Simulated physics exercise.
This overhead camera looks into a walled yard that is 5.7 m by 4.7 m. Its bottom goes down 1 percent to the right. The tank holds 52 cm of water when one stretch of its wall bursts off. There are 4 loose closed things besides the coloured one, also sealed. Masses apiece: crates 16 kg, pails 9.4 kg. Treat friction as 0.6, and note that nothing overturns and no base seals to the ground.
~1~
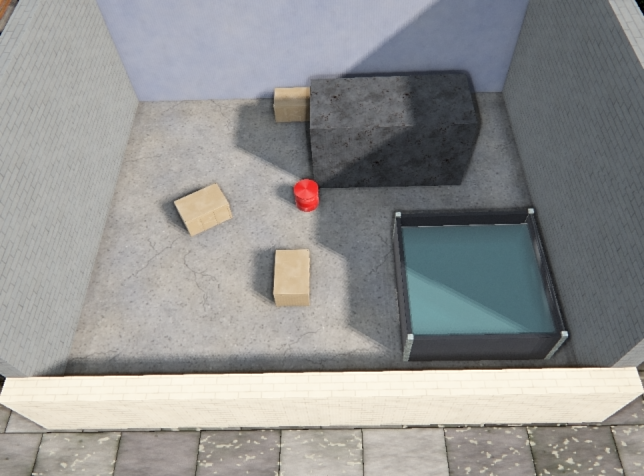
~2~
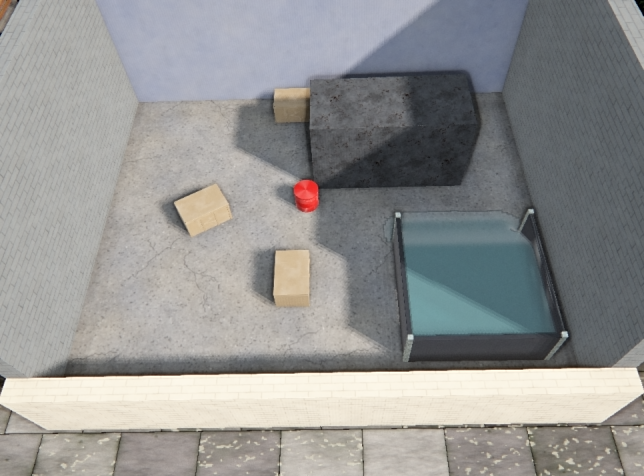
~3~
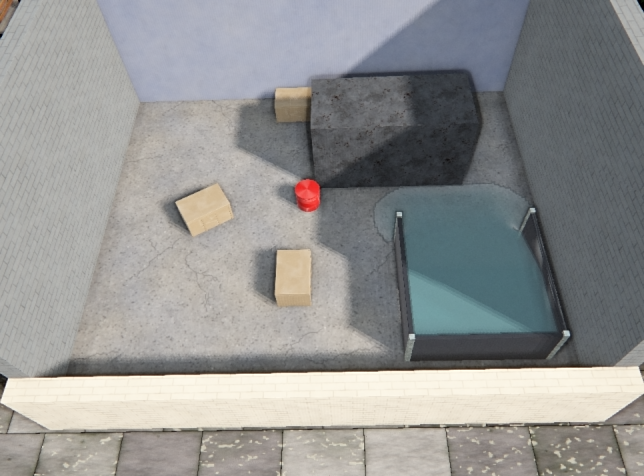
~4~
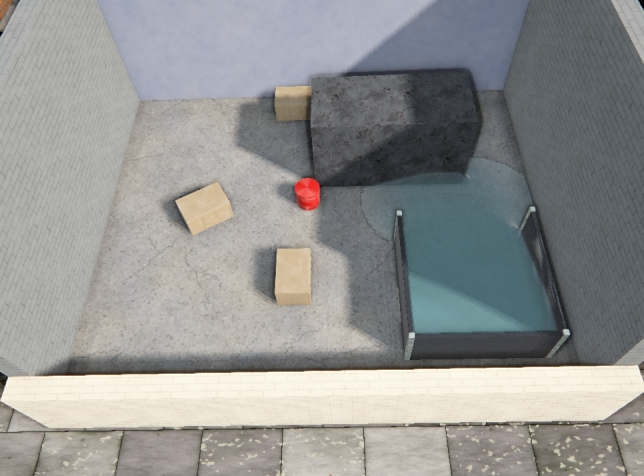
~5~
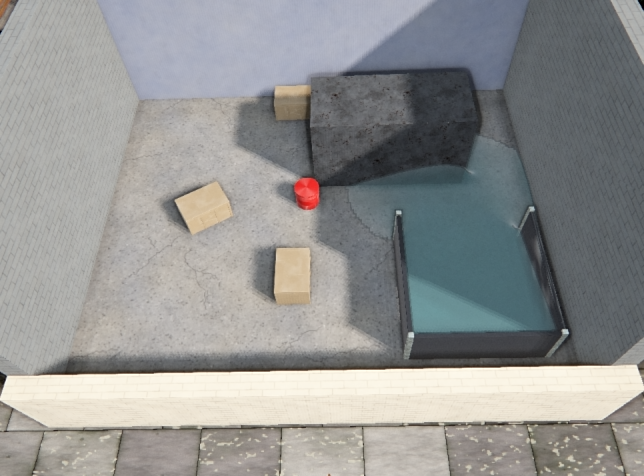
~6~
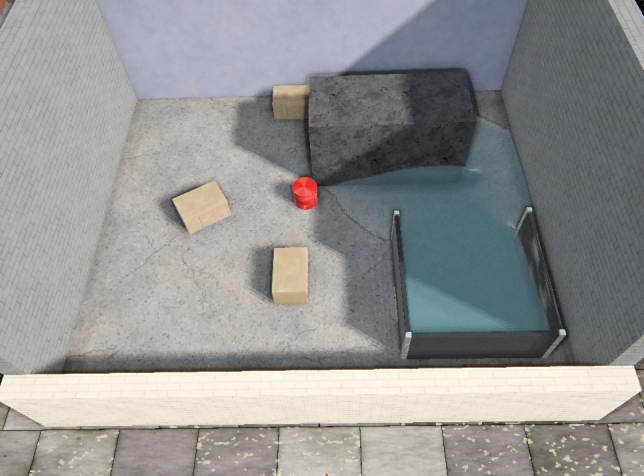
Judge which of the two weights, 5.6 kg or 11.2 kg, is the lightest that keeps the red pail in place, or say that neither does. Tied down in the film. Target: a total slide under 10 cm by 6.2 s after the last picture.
Ballast needed: Beyond both.
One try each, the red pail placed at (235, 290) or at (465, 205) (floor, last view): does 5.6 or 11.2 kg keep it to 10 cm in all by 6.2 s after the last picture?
Well, the little one does for the first, nothing does it for the second.
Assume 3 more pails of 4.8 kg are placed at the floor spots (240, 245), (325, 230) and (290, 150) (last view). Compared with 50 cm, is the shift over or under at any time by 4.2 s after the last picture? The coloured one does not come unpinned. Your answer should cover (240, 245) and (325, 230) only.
First one went beyond, second went beyond.
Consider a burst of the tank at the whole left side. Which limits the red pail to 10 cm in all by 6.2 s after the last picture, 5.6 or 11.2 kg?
Then only the heavier mass suffices.
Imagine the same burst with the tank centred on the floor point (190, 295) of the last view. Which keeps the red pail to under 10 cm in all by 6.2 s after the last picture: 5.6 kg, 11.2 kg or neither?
Well, in that case even the heavier fails.
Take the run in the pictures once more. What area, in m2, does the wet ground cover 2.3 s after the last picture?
About 20 m2.
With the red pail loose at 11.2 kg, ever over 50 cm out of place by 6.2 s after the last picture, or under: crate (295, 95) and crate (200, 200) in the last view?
Taking them as listed: Beyond and not beyond.
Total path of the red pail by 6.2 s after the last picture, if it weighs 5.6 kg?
Roughly 300 cm.
Then, 0.6 s after the last picture the red pail would be 37 cm from its start with 5.6 kg and 16 cm from its start with 11.2 kg; 8 cm of water round it then.
Then, 2.3 s after the last picture the red pail would be 239 cm from its start with 5.6 kg and 89 cm from its start with 11.2 kg; 6 cm of water round it then.
Then, 4.2 s after the last picture the red pail would be 280 cm from its start with 5.6 kg and 89 cm from its start with 11.2 kg; 3 cm of water round it then.
Then, 6.2 s after the last picture the red pail would be 280 cm from its start with 5.6 kg and 89 cm from its start with 11.2 kg; 4 cm of water round it then.
